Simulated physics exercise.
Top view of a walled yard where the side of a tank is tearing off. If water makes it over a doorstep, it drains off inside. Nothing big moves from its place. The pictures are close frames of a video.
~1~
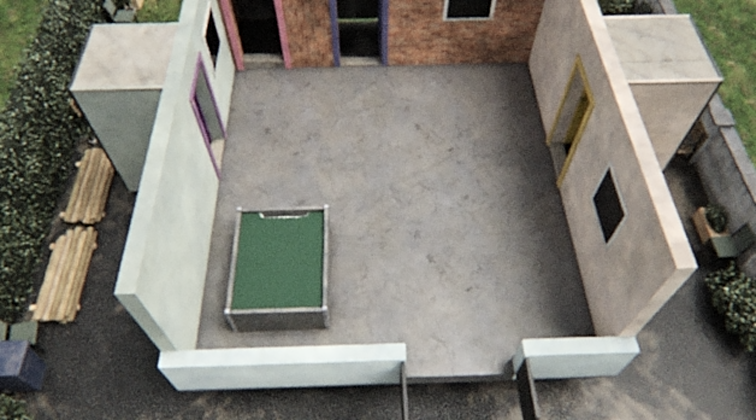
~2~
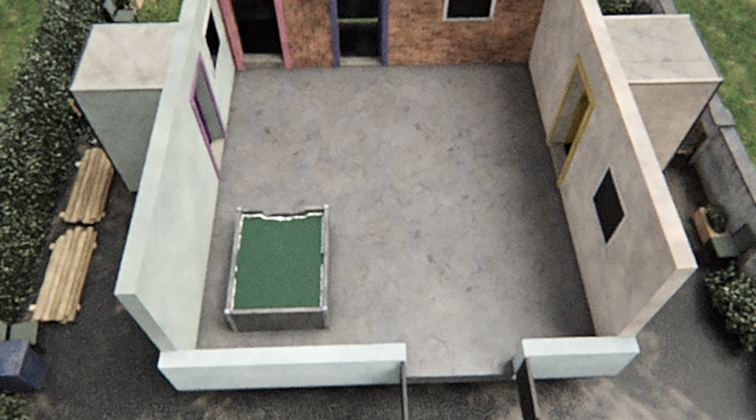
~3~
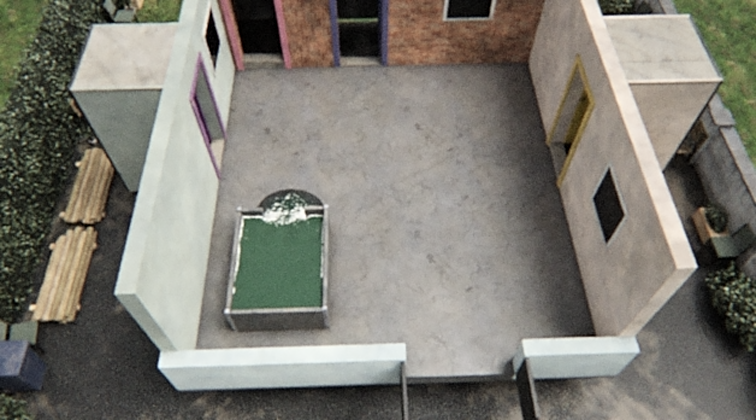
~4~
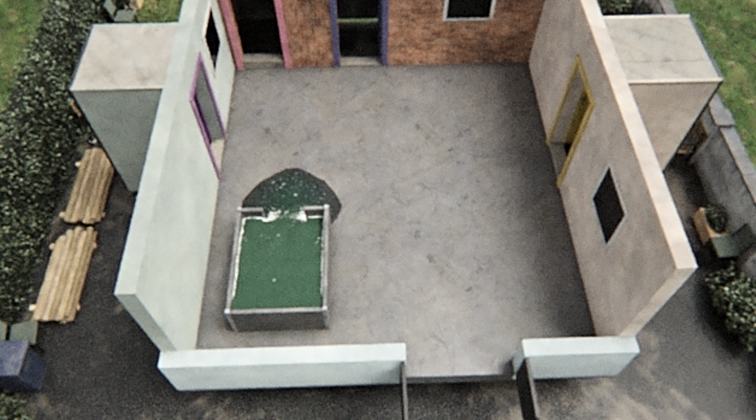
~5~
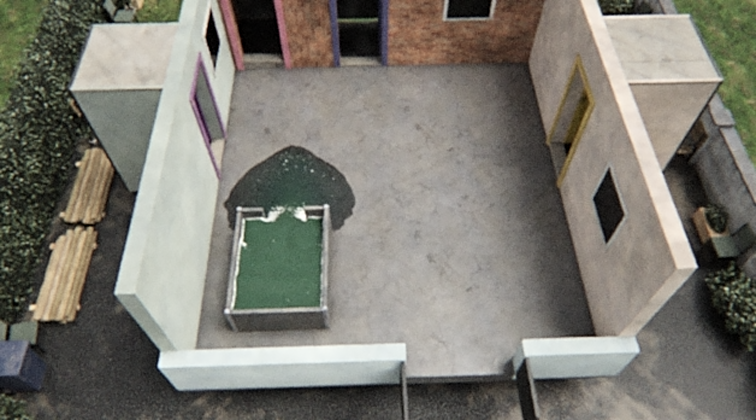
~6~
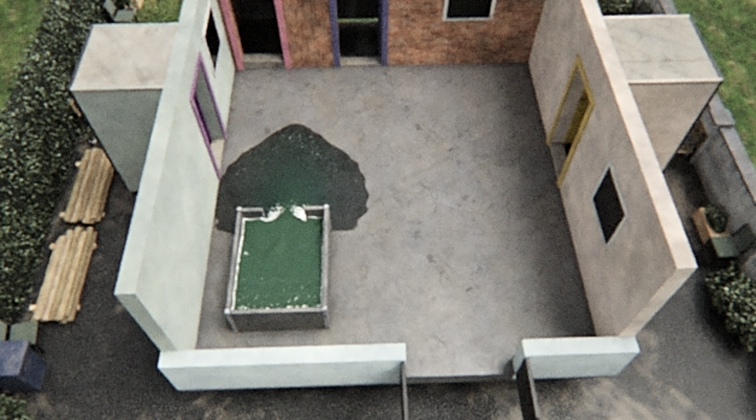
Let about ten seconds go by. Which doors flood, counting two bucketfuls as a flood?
Pink door: Inside the limit; yellow door: Inside the limit; blue door: Past the limit; purple door: Past the limit.
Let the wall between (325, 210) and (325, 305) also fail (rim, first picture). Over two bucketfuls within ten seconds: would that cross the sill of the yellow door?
Result - yellow door: Within bounds.
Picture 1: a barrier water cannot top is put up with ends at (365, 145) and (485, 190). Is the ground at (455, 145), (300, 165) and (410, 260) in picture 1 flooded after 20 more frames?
Point by point: First not reached, second submerged, third not reached.
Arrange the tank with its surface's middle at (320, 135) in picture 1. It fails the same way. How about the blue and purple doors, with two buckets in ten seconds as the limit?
I'd say the blue one runs past the limit and the purple one remains below.
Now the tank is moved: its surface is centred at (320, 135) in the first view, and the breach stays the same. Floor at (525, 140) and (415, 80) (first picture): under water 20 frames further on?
In turn: Free of water, wet.
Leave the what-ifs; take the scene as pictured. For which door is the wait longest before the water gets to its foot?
Result: The door marked yellow.
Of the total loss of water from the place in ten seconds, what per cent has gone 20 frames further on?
I'd put it near 60 in a hundred.
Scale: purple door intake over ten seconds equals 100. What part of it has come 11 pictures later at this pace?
About 30 %.
A moment on, water covers 25 % of the floor; the pink door not reached, the yellow door not reached, the blue door not reached, the purple door wet at the sill, nothing in.
Next, water covers 35 % of the floor; the pink door wet at the sill, nothing in, the yellow door not reached, the blue door under two buckets in, the purple door under two buckets in.
Then, water covers 40 % of the floor; the pink door under two buckets in, the yellow door not reached, the blue door over two buckets in, the purple door over two buckets in.
Later, water covers 45 % of the floor; the pink door under two buckets in, the yellow door wet at the sill, nothing in, the blue door over two buckets in, the purple door over two buckets in.
In the end, water covers 80 % of the floor; the pink door under two buckets in, the yellow door wet at the sill, nothing in, the blue door over two buckets in, the purple door over two buckets in.
